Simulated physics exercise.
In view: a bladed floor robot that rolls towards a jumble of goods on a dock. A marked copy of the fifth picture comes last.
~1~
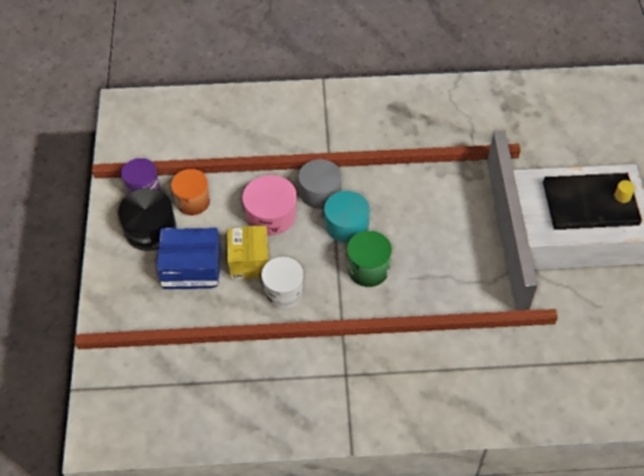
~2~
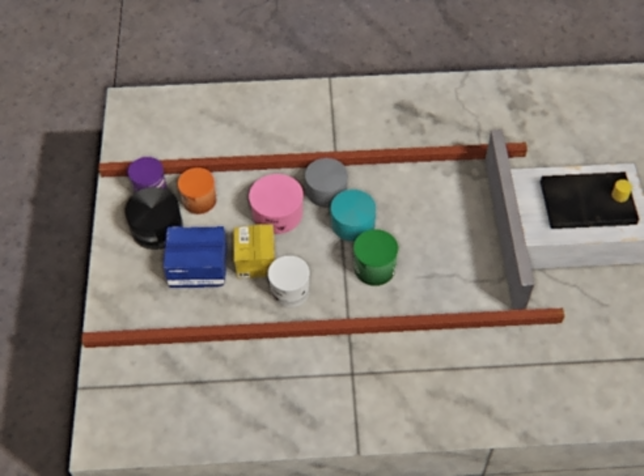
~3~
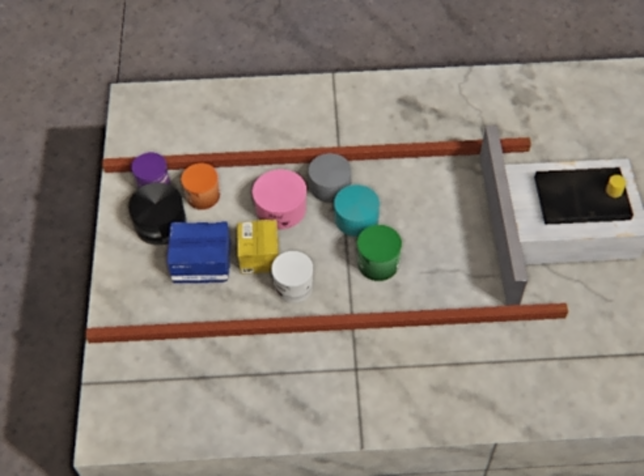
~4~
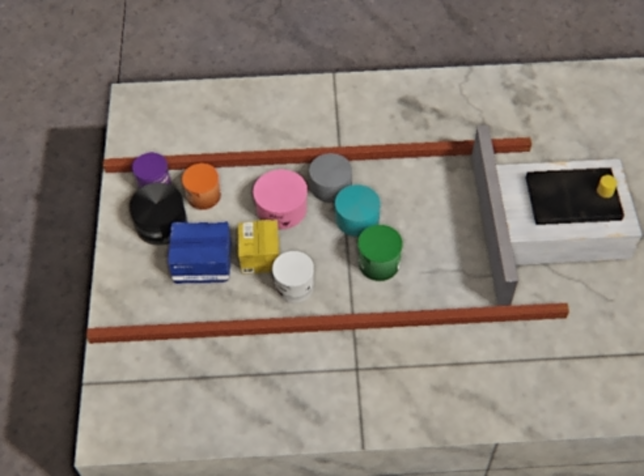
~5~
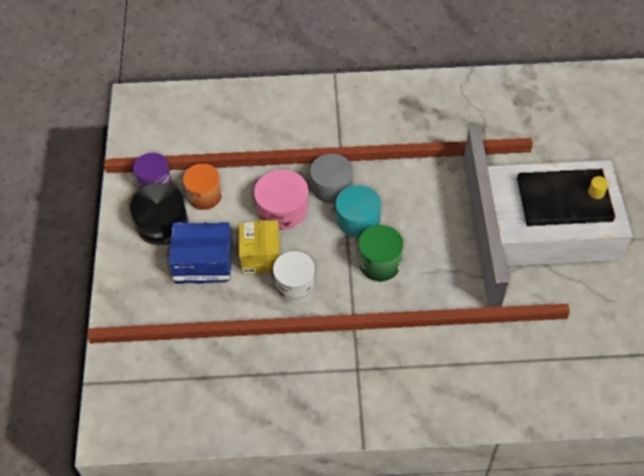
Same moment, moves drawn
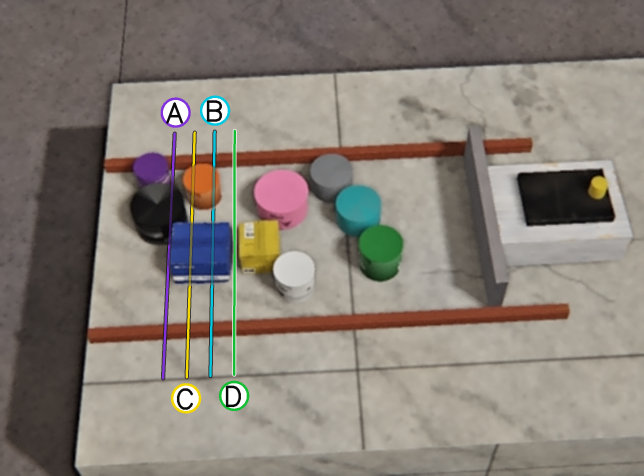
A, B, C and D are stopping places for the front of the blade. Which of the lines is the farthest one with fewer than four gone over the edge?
A.
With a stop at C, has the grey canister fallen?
No.
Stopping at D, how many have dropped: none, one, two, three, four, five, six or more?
The count is none.
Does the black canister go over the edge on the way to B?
By then, yes.
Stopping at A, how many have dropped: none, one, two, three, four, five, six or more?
Three.
On the marked copy, A at (169, 246); B at (213, 244); C at (191, 245); D at (234, 242).
With A. Early on, robot (444, 202); green pail (347, 256); turquoise canister (341, 212).
Further on, robot (329, 208); purple pail (133, 175); black canister (137, 213).
At the end, robot (239, 212); blue box over the edge; black canister over the edge; three fallen.
As for the rest, B is within the limit but short; C is within the limit but short; D is within the limit but short.
